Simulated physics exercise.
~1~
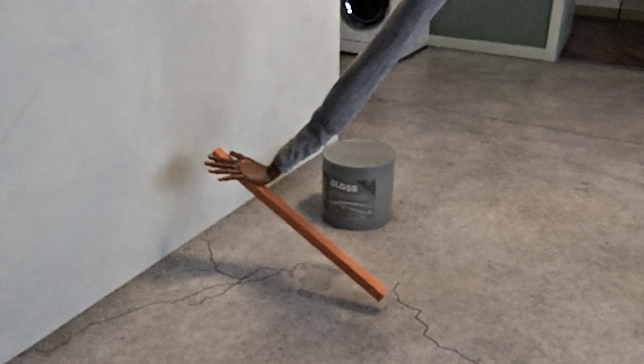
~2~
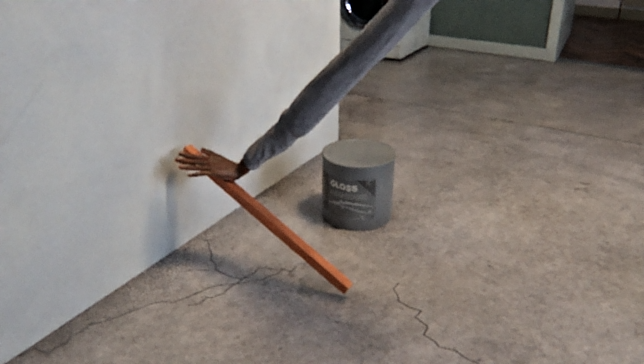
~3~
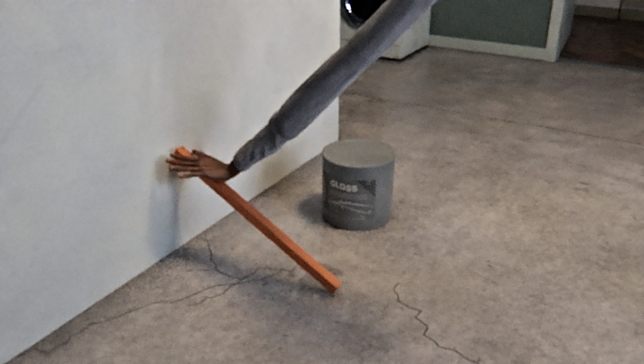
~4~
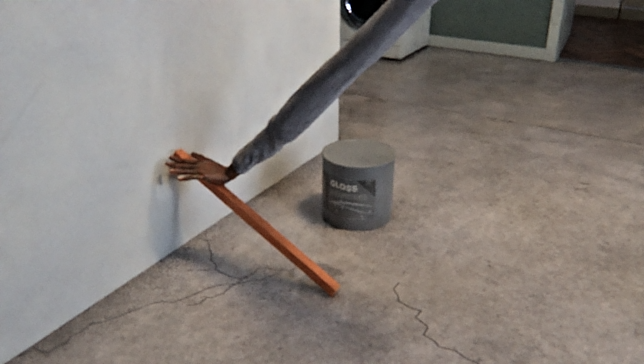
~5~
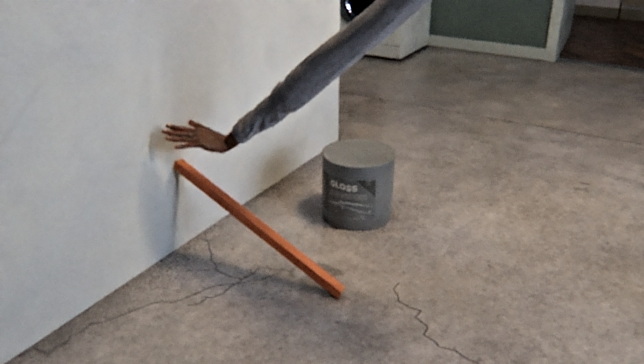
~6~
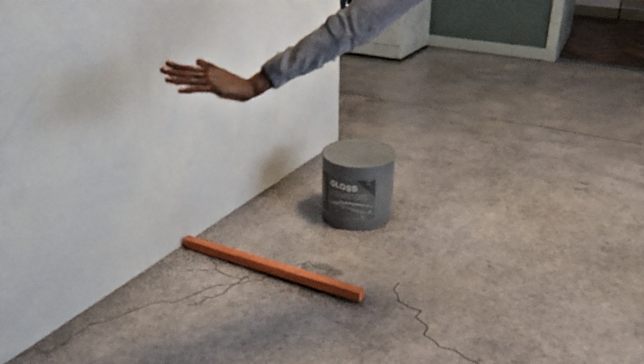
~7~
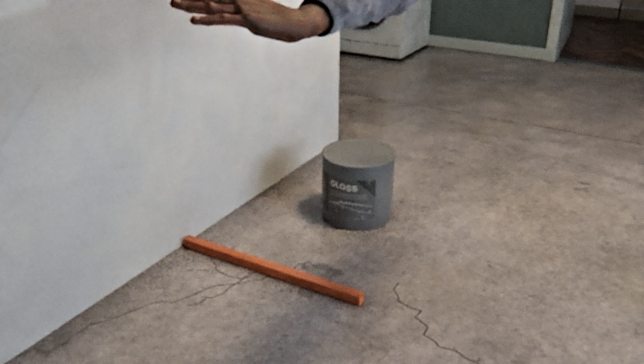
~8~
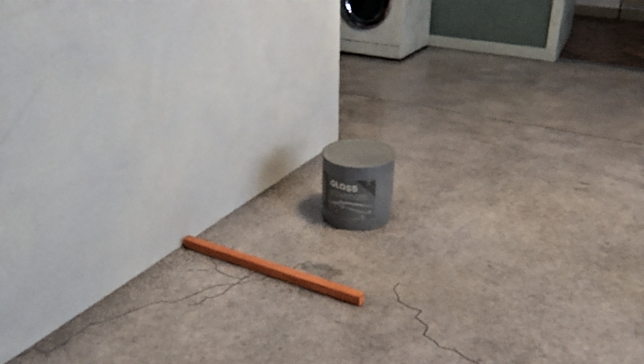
On a concrete floor beside a bare wall, a hand moved a slanted orange pole left until it leaned against the wall near a grey pail, then let go and drew away; the pole slid down and ended up lying on the floor.
